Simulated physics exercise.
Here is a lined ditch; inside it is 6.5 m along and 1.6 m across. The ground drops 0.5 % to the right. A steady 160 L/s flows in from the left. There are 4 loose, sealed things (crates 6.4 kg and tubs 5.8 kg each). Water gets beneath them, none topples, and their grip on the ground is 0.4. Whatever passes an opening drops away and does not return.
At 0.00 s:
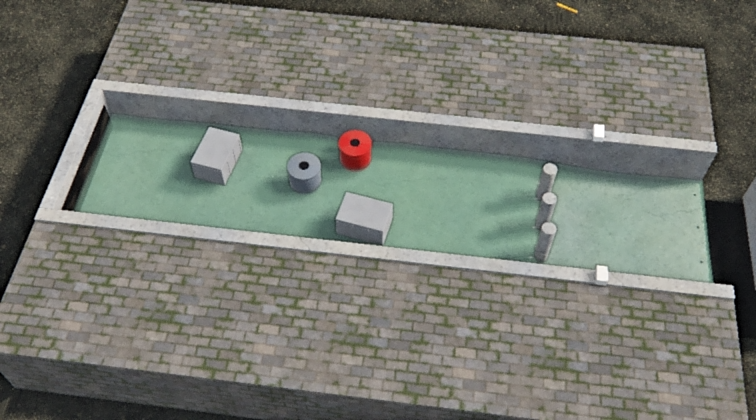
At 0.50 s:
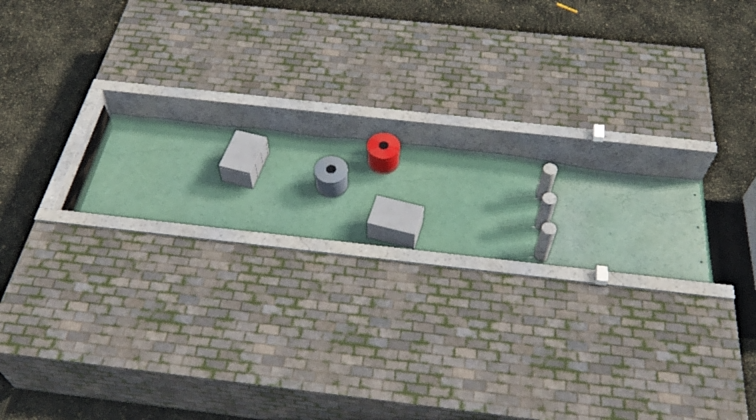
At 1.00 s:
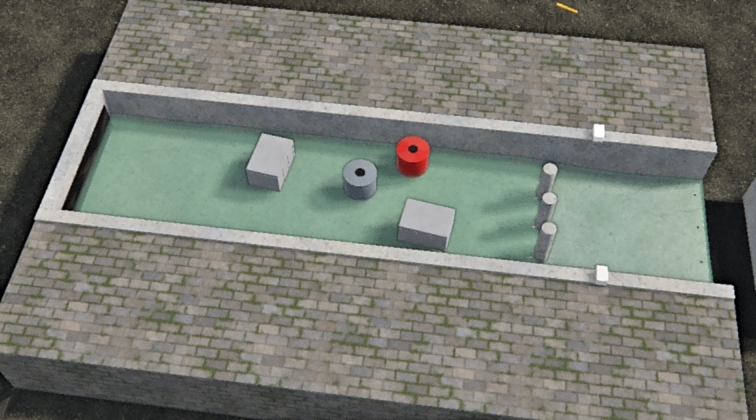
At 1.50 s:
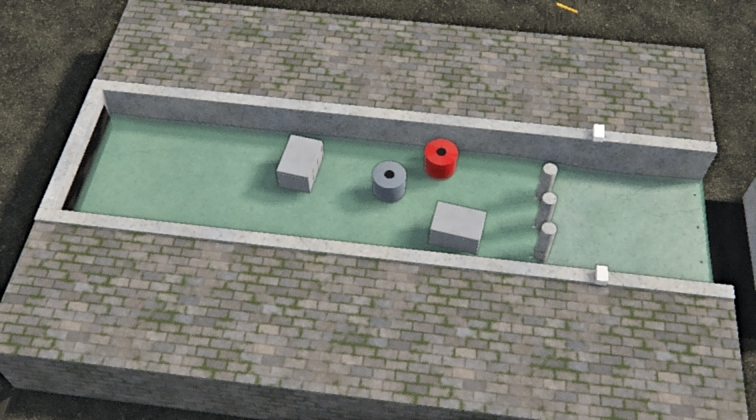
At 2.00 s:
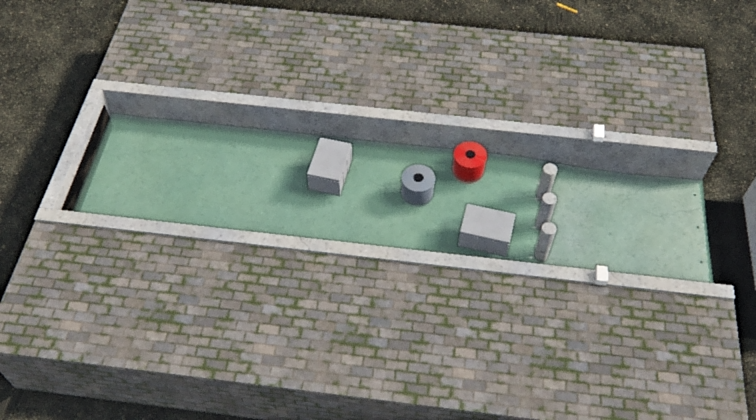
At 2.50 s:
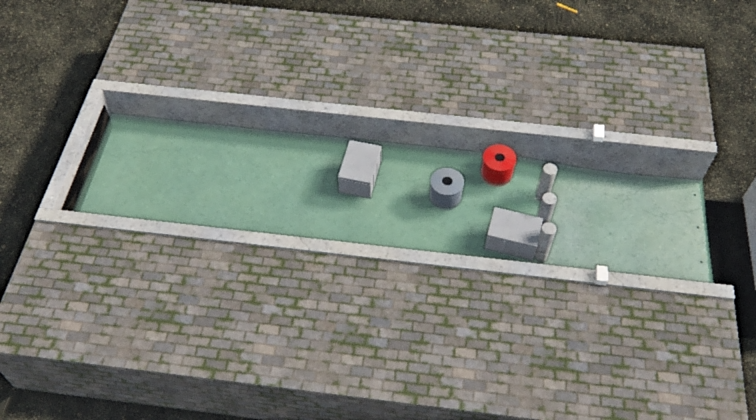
A lined ditch of shallow greenish water with two grey crates, a grey tub and a red tub drifting right toward three posts.
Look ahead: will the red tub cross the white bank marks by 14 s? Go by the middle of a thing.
The red tub gets past.
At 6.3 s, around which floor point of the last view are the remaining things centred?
At about (553, 215).
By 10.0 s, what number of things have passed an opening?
I count 3.
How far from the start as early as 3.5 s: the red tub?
Roughly 250 cm by then.
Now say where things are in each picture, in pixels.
The red tub at (355, 143) floats; 16 cm deep round most things; 0 of 4 have shifted, in the first frame.
The red tub at (384, 146), afloat, 31 cm from its start; 16 cm deep round most things; 4 of 4 have shifted, in the second frame.
The red tub at (413, 149), afloat, 63 cm from its start; about 1480 L in view; 4 of 4 have shifted, in the third frame.
The red tub at (441, 152) floats, 93 cm from its start; 16 cm deep round most things; 4 of 4 have shifted, in the fourth frame.
The red tub at (470, 155) floats, 124 cm from its start; 17 cm deep round most things; 4 of 4 have shifted, in the fifth frame.
The red tub at (500, 158), afloat, 155 cm from its start; about 1470 L in view; 4 of 4 have shifted, in the sixth frame.
After 3.5 s the red tub is near (591, 170), 2.5 m from its start, afloat; 0 of 4 are over the mark; 4 afloat.
After 6.3 s the red tub has gone out; 2 of 4 are over the mark; 2 afloat.
After 10.0 s the red tub has gone out; 3 of 4 are over the mark; 1 afloat.
After 14.0 s the red tub has gone out; 3 of 4 are over the mark; 1 afloat.
